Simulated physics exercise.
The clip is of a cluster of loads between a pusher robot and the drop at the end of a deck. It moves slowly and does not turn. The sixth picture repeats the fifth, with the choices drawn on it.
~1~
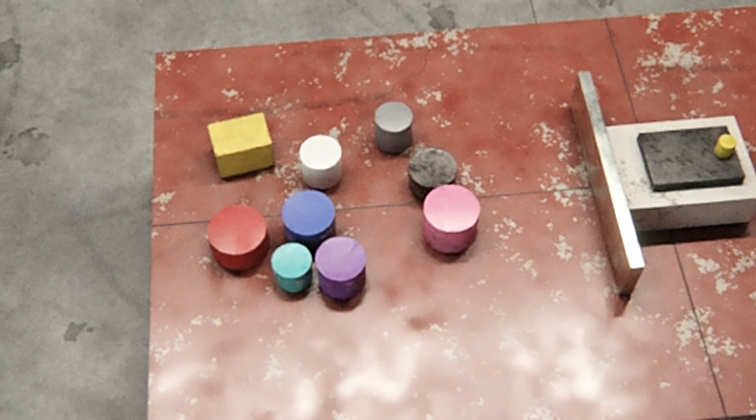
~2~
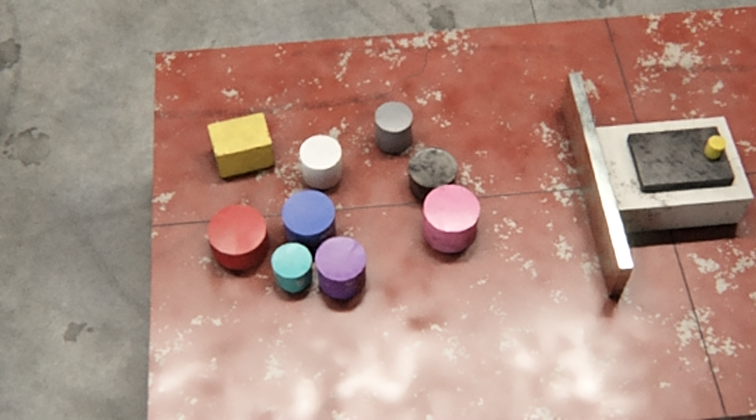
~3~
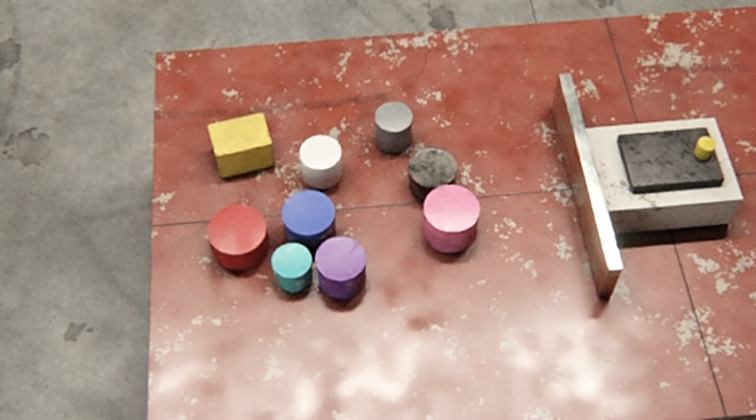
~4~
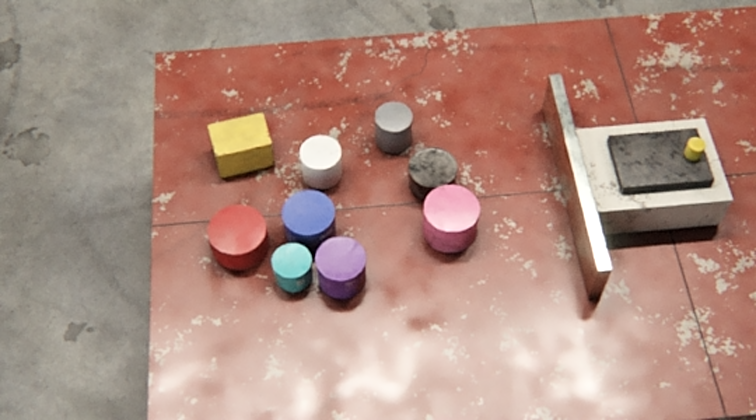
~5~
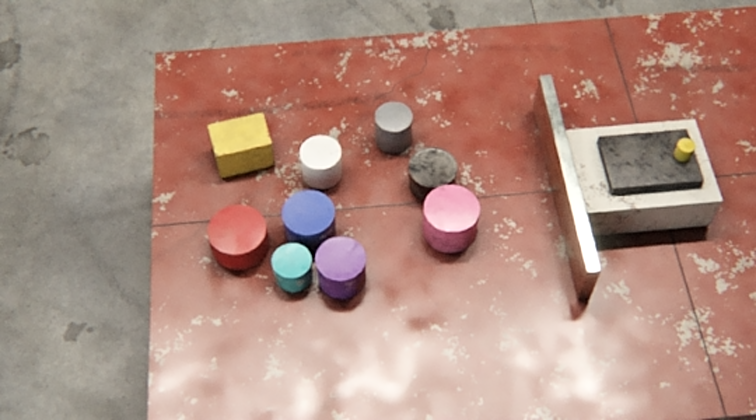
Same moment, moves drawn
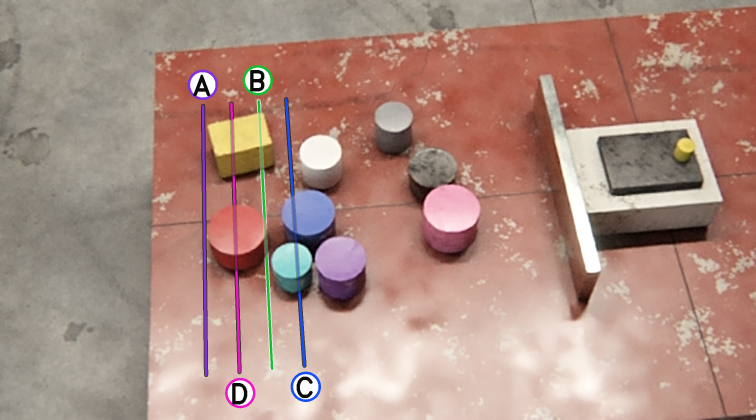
A worn red deck beside grey concrete is seen from above by a camera that stays still. At left and centre sit a yellow block and a loose cluster of round containers in white, grey, black, blue, red, teal, purple and pink, with a pale machine carrying a dark top panel and a long upright blade at right. The machine slides slowly and steadily left, blade first, without turning or touching the motionless containers.
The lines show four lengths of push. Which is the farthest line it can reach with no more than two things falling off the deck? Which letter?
As far as mark D.
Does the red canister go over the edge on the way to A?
Yes.
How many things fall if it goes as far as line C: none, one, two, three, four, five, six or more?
By then, none.
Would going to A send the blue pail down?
By then, yes.
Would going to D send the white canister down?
By then, no.
On the copy, A at (204, 229); B at (265, 224); C at (295, 221); D at (235, 227).
On D. First, robot (524, 171); black pail (412, 177); pink canister (417, 222).
Then, robot (404, 181); red canister (204, 239); yellow crate (230, 144).
Finally, robot (312, 189); red canister (149, 260); yellow crate (164, 137); none fallen.
By contrast, A drops three; B is within the limit but short; C is within the limit but short.
